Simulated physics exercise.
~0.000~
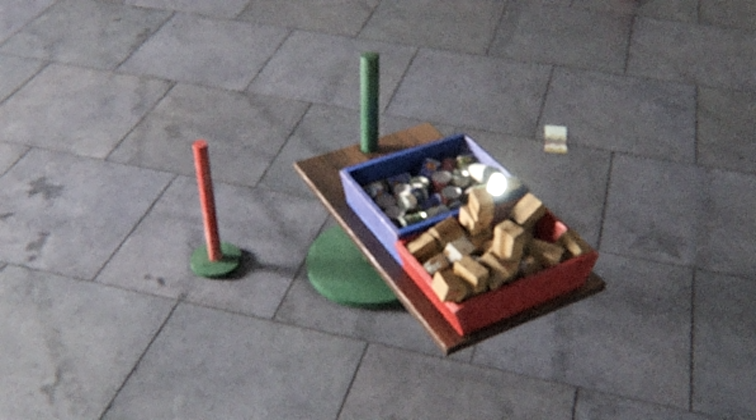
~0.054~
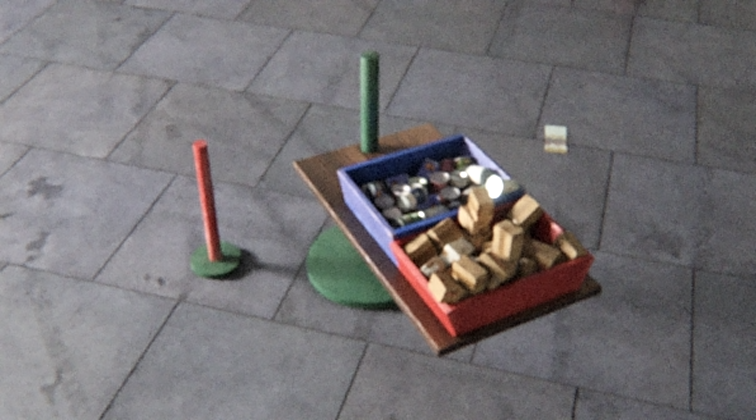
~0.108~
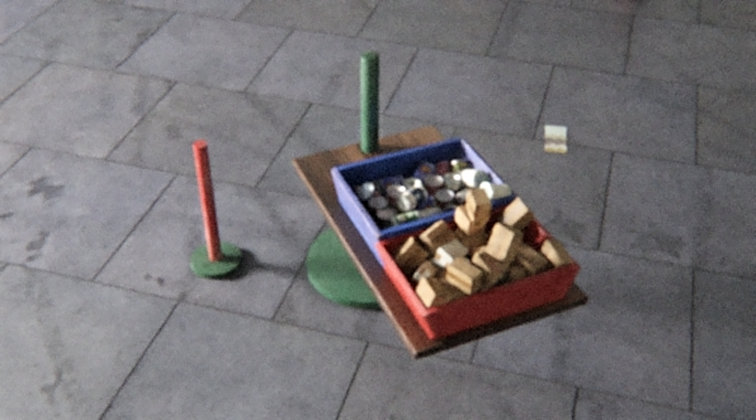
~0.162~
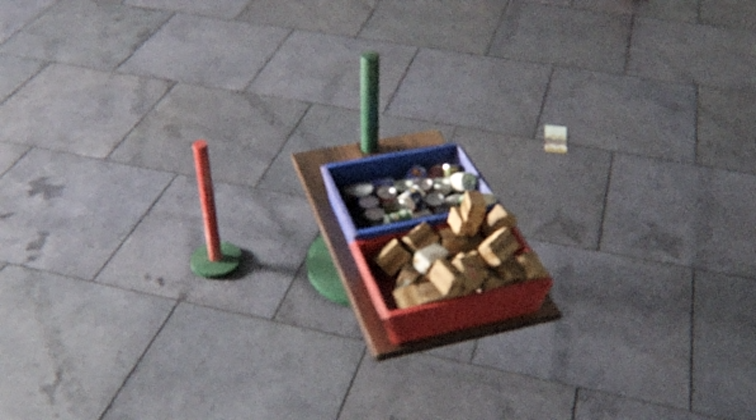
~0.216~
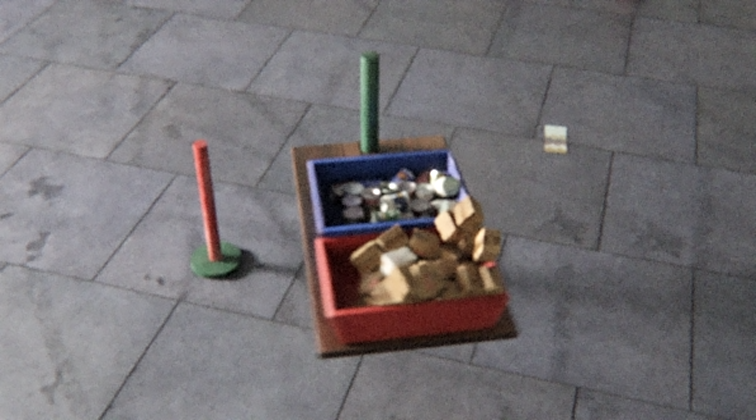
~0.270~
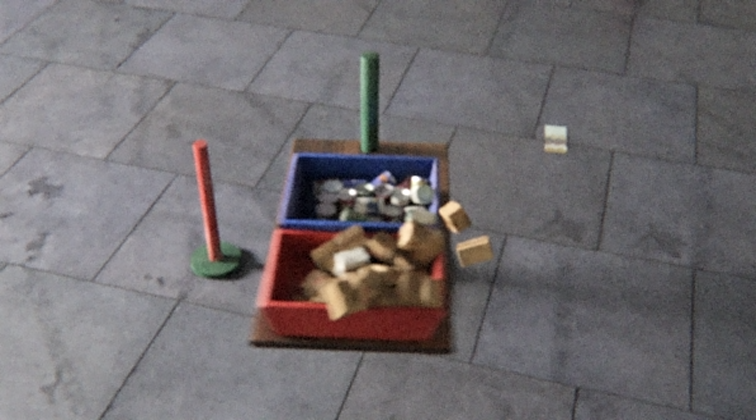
A brown board carrying a blue tray of small tins and a red tray heaped with wooden blocks sits on a green base and post, seen from above on grey paving. A red post stands at left, and a small pale object lies at right. The board swings leftward, gathering speed, and a few blocks leave the red tray's right side while the camera stays still.
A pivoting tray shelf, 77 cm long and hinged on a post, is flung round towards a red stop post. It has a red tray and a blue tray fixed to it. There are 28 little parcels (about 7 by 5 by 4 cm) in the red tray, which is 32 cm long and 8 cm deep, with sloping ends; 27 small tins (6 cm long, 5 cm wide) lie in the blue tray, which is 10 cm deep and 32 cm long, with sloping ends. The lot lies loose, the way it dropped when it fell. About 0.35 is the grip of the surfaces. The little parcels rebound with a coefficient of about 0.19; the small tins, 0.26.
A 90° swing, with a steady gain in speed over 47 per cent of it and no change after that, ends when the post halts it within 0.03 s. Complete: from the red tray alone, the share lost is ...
... more than a sixth.
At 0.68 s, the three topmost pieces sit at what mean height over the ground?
Height, averaged: Around 68 cm.
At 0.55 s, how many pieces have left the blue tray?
At that moment the blue tray count out stands near 0.
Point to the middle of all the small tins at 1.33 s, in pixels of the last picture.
Centre: Around (253, 164) px.
After 0.47 s, the shelf hits the red post.
After 0.55 s, red tray 24 in, 4 out and blue tray 27 in, 0 out.
After 0.68 s, red tray 21 in, 7 out and blue tray 27 in, 0 out.
After 0.89 s, red tray 19 in, 9 out and blue tray 26 in, 1 out.
Final count (at 1.33 s), red tray 19 in, 9 out and blue tray 26 in, 1 out. Asked share, 9 of 28, 32 per cent.
